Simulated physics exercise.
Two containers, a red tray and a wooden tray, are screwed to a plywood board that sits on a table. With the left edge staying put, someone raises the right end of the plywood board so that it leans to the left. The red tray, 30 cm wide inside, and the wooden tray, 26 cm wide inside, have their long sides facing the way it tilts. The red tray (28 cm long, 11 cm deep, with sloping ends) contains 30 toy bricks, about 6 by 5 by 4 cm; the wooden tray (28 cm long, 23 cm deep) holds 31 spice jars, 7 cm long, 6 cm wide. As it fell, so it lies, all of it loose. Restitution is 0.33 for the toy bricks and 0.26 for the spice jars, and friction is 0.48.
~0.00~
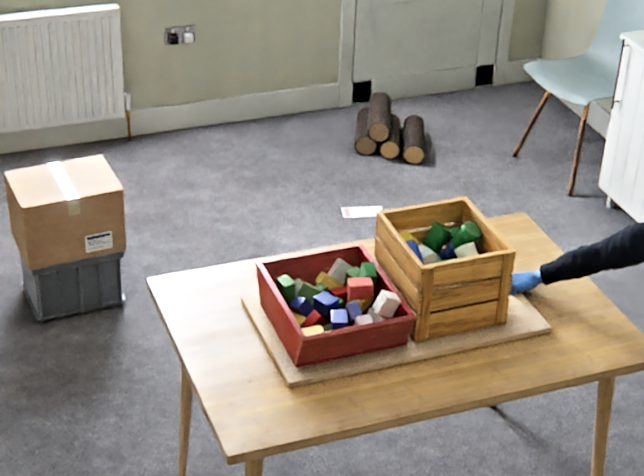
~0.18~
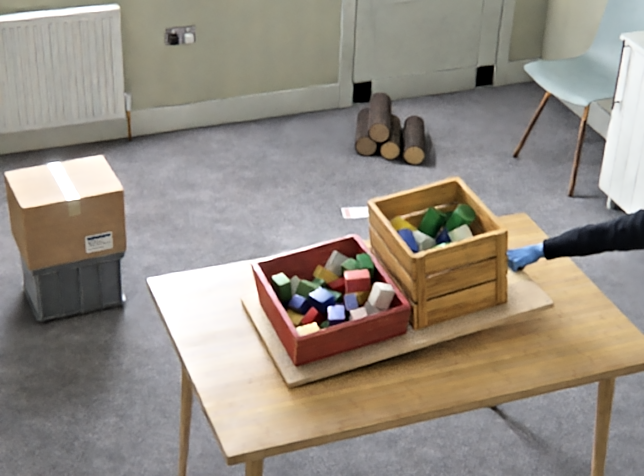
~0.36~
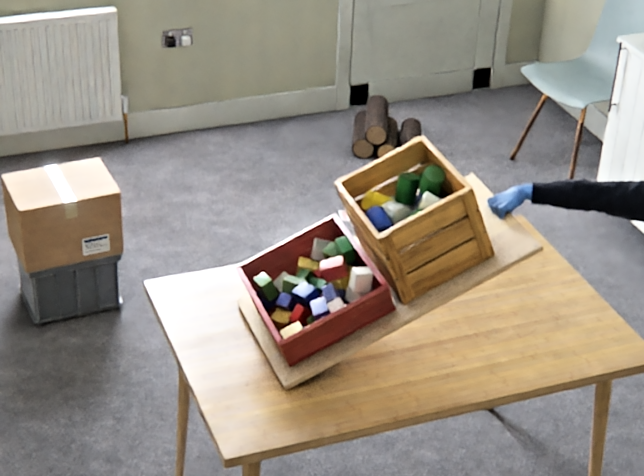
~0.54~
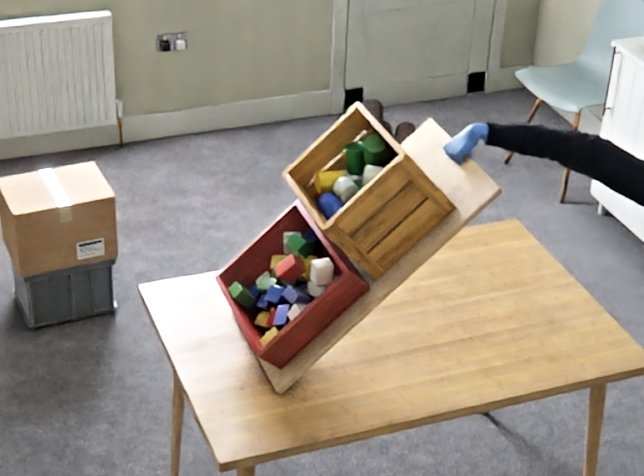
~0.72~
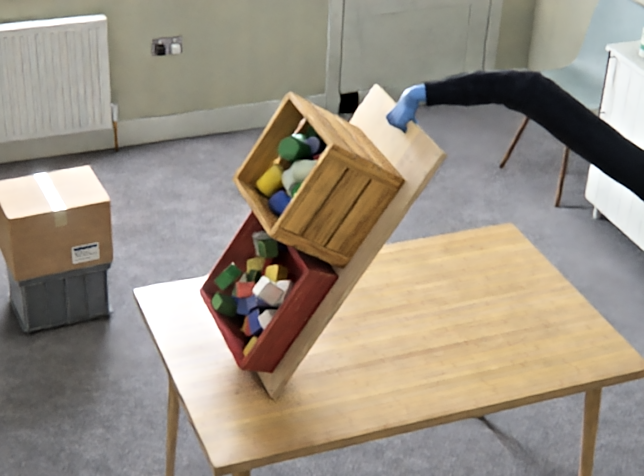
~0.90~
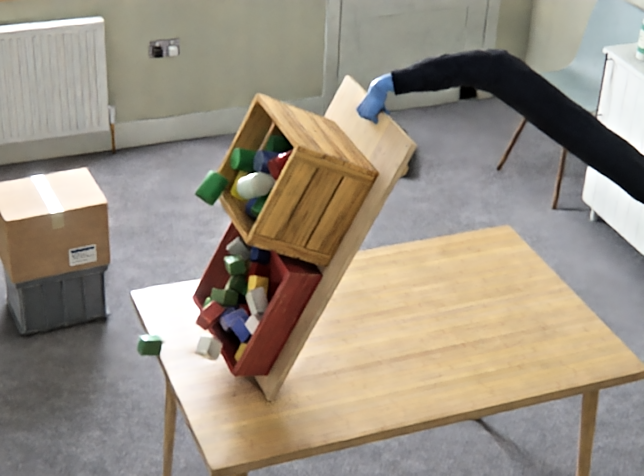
In a room, a gloved hand lifting a board's right end on a table, steeply tilting two trays until some blocks tumble out.
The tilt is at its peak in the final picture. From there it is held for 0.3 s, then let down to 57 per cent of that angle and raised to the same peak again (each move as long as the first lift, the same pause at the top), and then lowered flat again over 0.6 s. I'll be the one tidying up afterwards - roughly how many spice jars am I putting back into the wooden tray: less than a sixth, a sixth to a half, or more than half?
You'll put back less than a sixth of them.
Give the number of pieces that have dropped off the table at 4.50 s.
I'd estimate some 8 at that moment.
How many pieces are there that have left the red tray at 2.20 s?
Count for the red tray: Roughly 6.
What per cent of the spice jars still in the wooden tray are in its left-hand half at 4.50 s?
I'd put it at around 70 percent.
After 1.48 s, tilt 57°; red tray 24 in, 6 out and wooden tray 29 in, 2 out.
After 2.20 s, tilt 37°; red tray 24 in, 6 out and wooden tray 29 in, 2 out.
After 3.21 s, tilt 63°; red tray 24 in, 6 out and wooden tray 29 in, 2 out.
Outcome (at 4.50 s), red tray 24 in, 6 out and wooden tray 29 in, 2 out. Asked share, 2 of 31, 6 per cent.
